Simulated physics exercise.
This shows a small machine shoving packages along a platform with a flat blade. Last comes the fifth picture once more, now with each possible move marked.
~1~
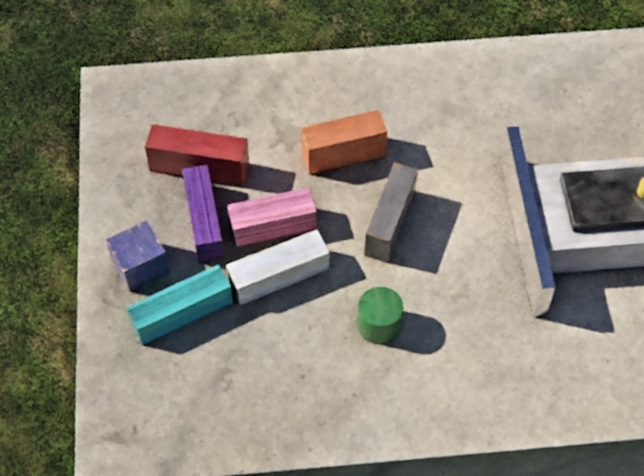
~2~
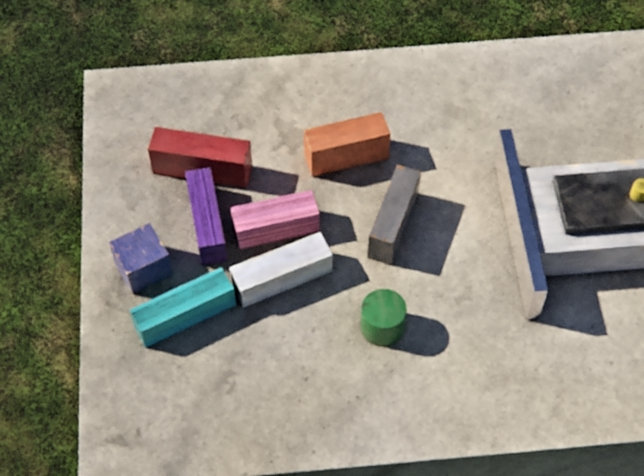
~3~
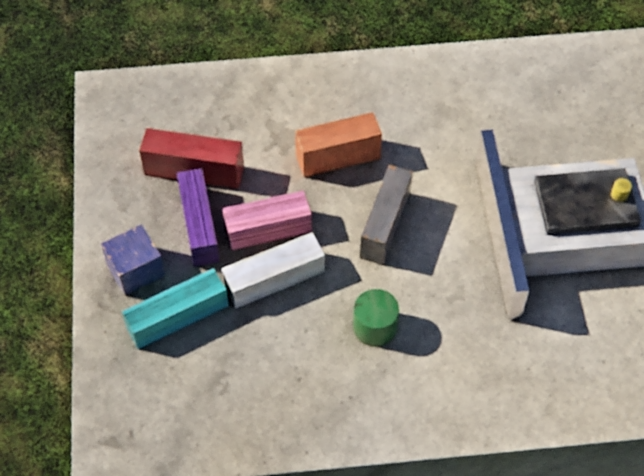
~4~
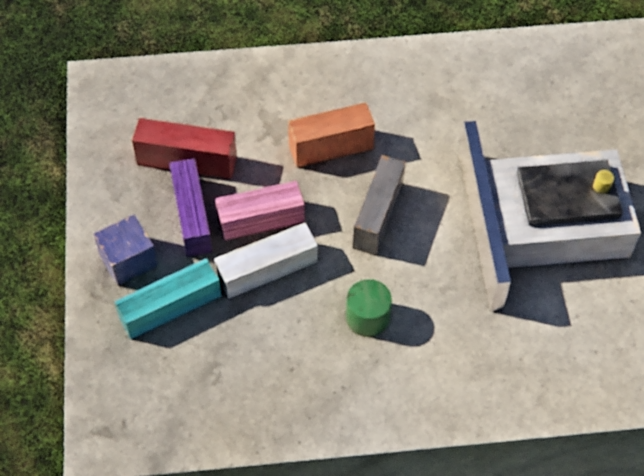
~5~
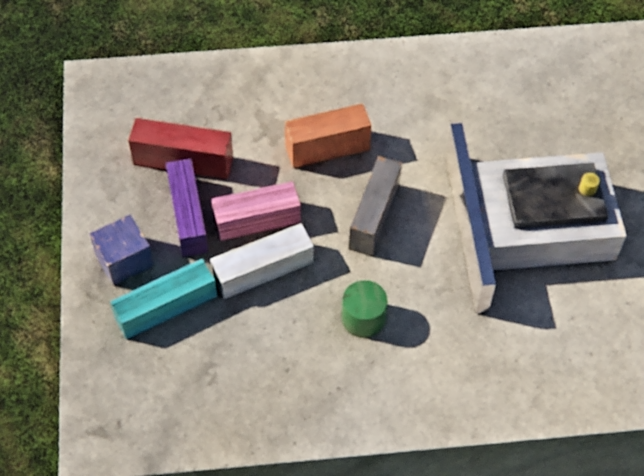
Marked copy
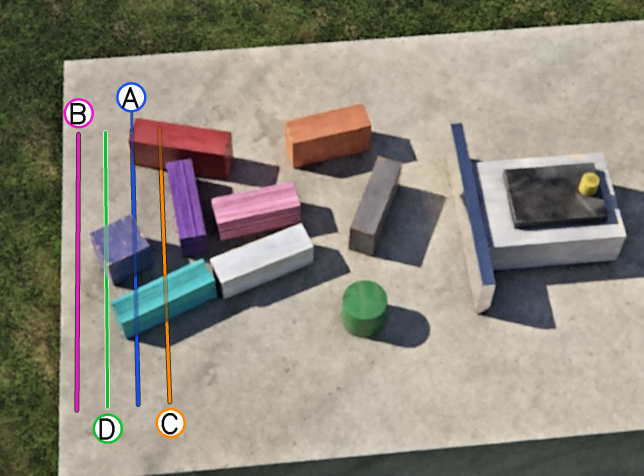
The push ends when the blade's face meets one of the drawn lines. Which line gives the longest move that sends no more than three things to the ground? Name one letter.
Line A.
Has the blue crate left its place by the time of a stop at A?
Yes.
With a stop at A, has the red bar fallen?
No.
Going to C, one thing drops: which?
It is the turquoise stick.
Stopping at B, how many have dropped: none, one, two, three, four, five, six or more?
Six or more.
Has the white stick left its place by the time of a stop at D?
Yes.
On the copy, A at (135, 258); B at (78, 263); C at (164, 256); D at (106, 260).
On A. First, robot (430, 204); green canister (333, 312); grey bar (330, 210).
Then, robot (308, 214); turquoise stick (70, 339); purple stick (84, 217).
Finally, robot (213, 221); turquoise stick over the edge; purple stick over the edge; two fallen.
By contrast, B drops six; C is within the limit but short; D drops five.
